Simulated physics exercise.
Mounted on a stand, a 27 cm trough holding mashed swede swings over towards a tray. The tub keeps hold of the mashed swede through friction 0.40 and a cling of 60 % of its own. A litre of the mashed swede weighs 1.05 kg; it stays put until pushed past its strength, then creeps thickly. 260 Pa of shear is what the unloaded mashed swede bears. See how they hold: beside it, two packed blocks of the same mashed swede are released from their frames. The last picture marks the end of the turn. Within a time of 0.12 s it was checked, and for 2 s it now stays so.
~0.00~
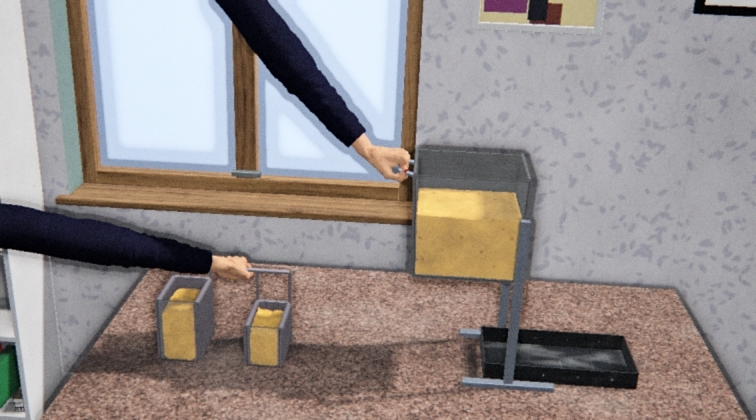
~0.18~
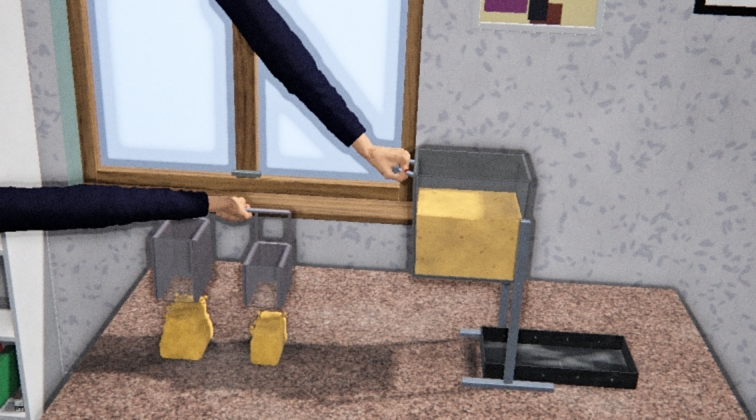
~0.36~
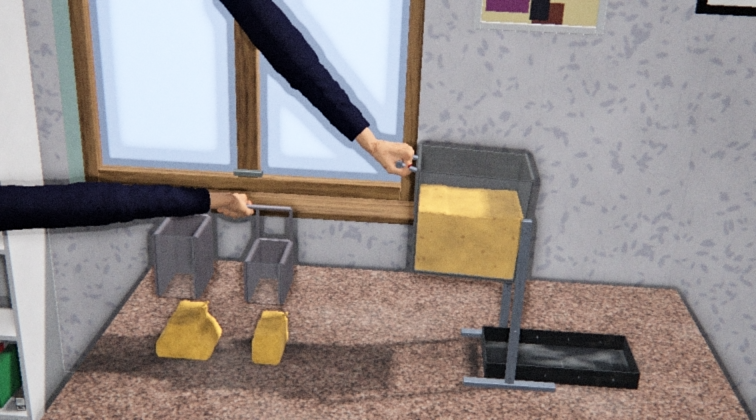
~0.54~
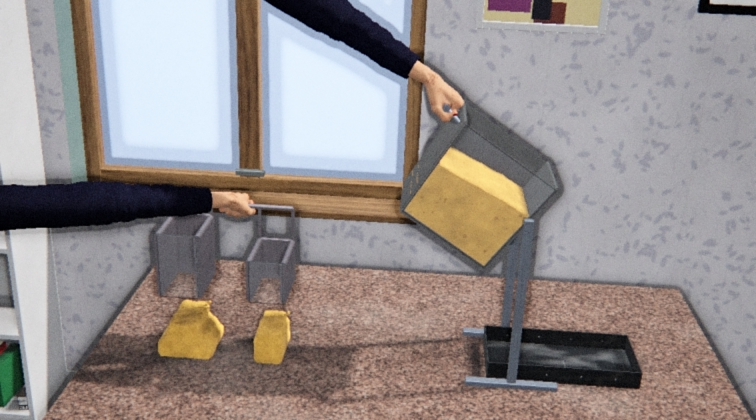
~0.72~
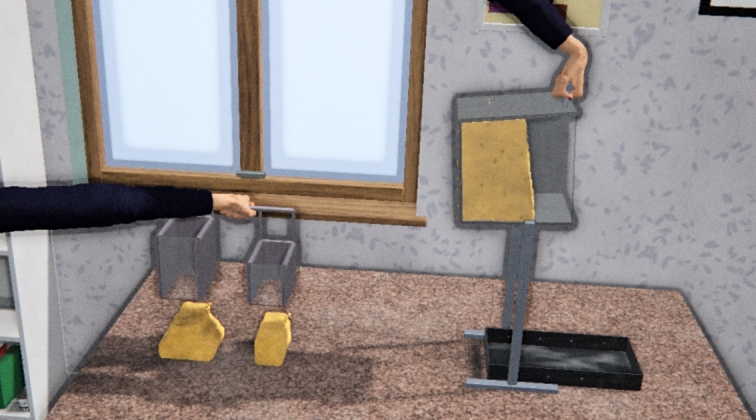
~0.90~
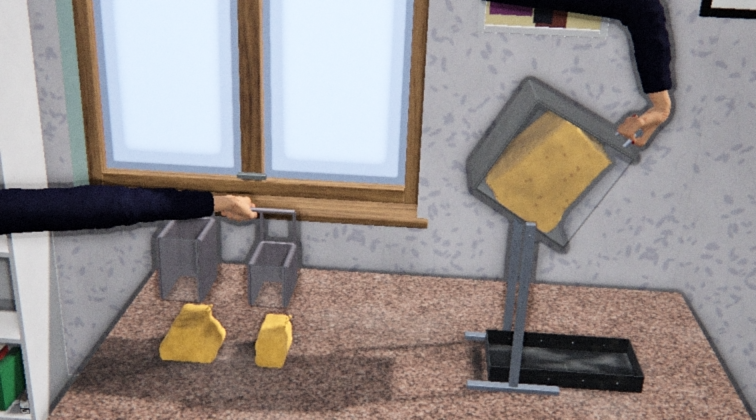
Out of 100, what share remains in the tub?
0 out of 100.
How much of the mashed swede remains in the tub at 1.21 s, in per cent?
Near 0 %.
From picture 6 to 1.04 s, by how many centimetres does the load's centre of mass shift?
It has moved close to 17 cm.
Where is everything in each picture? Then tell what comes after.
The first picture shows handle-side rim at (417, 175), tilt 0 degrees; crest of the mashed swede at (518, 220); block heights 15 cm, 9.5 cm (left to right).
The second picture shows handle-side rim at (417, 175), tilt 0 degrees; crest of the mashed swede at (519, 220); block heights 13 cm, 9.3 cm (left to right).
The third picture shows handle-side rim at (421, 170), tilt 2 degrees; crest of the mashed swede at (425, 212); block heights 11 cm, 9.2 cm (left to right).
The fourth picture shows handle-side rim at (467, 124), tilt 33 degrees; crest of the mashed swede at (443, 166); block heights 11 cm, 9.2 cm (left to right).
The fifth picture shows handle-side rim at (576, 116), tilt 85 degrees; crest of the mashed swede at (519, 121); block heights 11 cm, 9.2 cm (left to right).
The sixth picture shows handle-side rim at (633, 161), tilt 120 degrees; crest of the mashed swede at (570, 125); block heights 11 cm, 9.2 cm (left to right).
After 1.04 s, the tub is at 120 degrees and holds 38 %.
After 1.21 s, the tub is at 120 degrees and holds 0 %.
After 1.38 s, the tub is at 120 degrees and holds 0 %.
After 1.55 s, the tub is at 120 degrees and holds 0 %.
After 2.90 s, the tub is at 120 degrees and holds 0 %.
